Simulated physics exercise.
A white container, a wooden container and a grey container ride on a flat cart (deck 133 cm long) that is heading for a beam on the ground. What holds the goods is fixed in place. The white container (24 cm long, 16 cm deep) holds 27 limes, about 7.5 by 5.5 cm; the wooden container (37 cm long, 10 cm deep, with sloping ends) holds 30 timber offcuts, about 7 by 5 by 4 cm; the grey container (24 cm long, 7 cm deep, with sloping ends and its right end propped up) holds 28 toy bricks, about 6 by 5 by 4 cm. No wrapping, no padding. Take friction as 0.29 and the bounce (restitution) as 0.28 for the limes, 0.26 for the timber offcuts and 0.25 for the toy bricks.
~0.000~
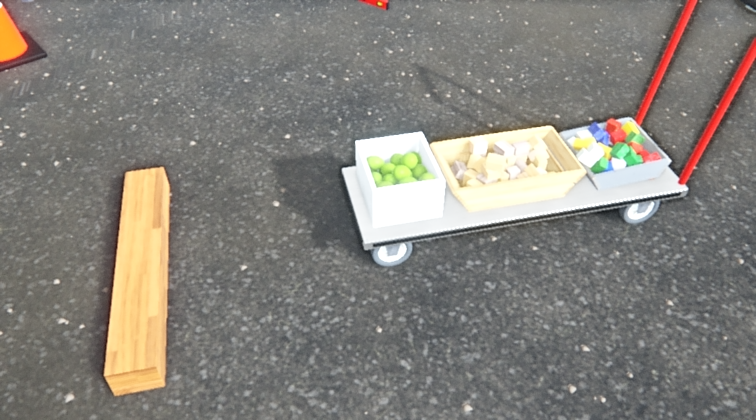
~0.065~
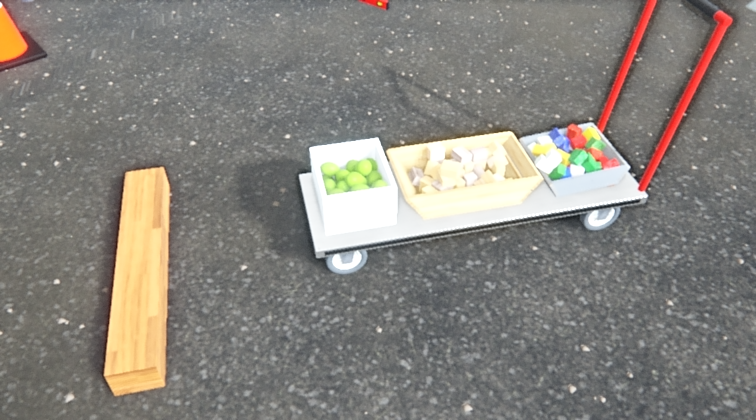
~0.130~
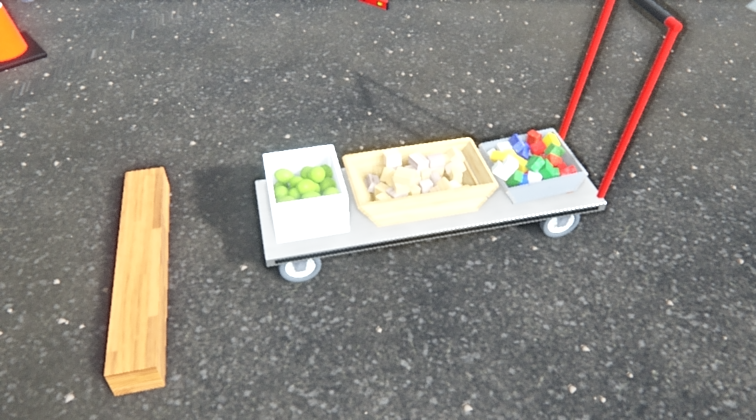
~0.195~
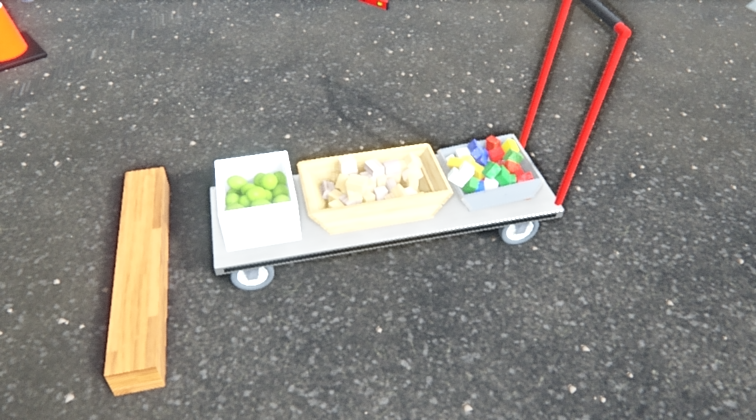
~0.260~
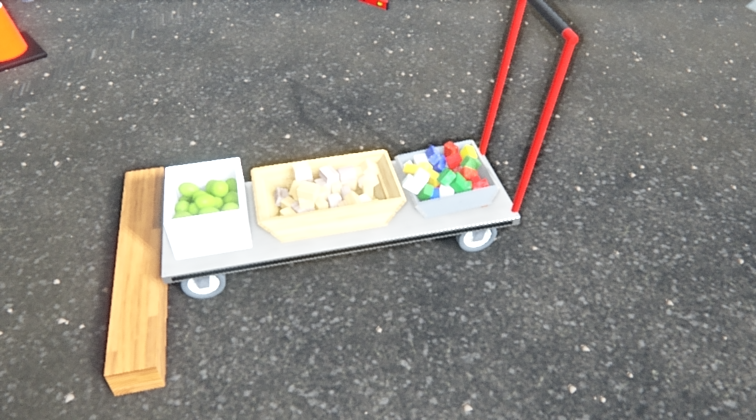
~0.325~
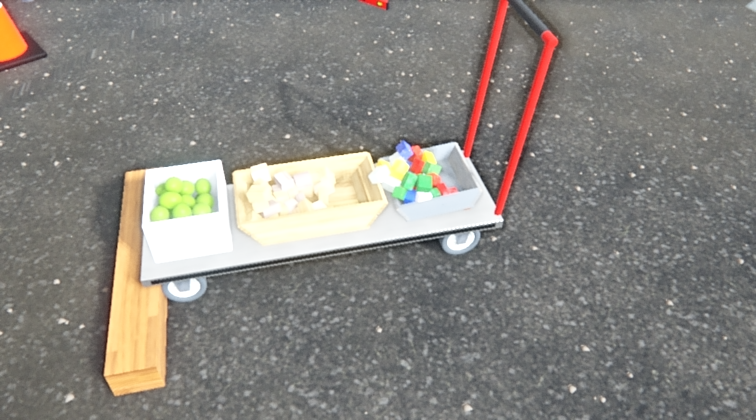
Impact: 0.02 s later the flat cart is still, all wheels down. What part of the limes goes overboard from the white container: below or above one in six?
Fewer than one in six of the limes leave the white container.
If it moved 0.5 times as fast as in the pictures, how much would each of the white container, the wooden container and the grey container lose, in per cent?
In that case white container 0, wooden container 0, grey container 10 per cent.
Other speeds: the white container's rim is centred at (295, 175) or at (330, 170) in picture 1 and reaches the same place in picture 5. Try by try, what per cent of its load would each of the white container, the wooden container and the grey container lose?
White container 0 then 0, wooden container 0 then 10, grey container 10 then 10 per cent.
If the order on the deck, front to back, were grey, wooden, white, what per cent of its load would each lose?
Then white container 10, wooden container 30, grey container 50 per cent.
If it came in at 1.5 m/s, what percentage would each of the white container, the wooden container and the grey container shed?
In that case white container 0, wooden container 0, grey container 10 per cent.
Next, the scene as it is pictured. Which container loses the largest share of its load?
The grey container.
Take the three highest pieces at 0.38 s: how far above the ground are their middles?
Roughly 42 cm.
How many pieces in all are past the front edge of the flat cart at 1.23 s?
Roughly 4.
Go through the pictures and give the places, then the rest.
In the first picture (each is followed by its nearest rim corner in this view), white container, (376, 190); wooden container, (456, 190); 79 cm short of the stop; none out.
The second picture shows white container, (327, 197); wooden container, (409, 198); 61 cm short of the stop.
The third picture shows white container, (275, 205); wooden container, (361, 205); 43 cm short of the stop.
The fourth picture shows white container, (223, 213); wooden container, (311, 213); 25 cm short of the stop.
The fifth picture shows white container, (169, 222); wooden container, (261, 221); 7 cm short of the stop.
The sixth picture shows white container, (147, 225); wooden container, (241, 224); stopped; 1 out, the lowest brick at (379, 175).
After 0.38 s, white container 26 in, 1 out, wooden container 29 in, 1 out and grey container 25 in, 3 out.
After 0.50 s, white container 25 in, 2 out, wooden container 25 in, 5 out and grey container 20 in, 8 out.
After 0.73 s, white container 25 in, 2 out, wooden container 24 in, 6 out and grey container 17 in, 11 out.
Outcome (at 1.23 s), white container 25 in, 2 out, wooden container 24 in, 6 out and grey container 17 in, 11 out. Asked share, 2 of 27, 7 per cent.
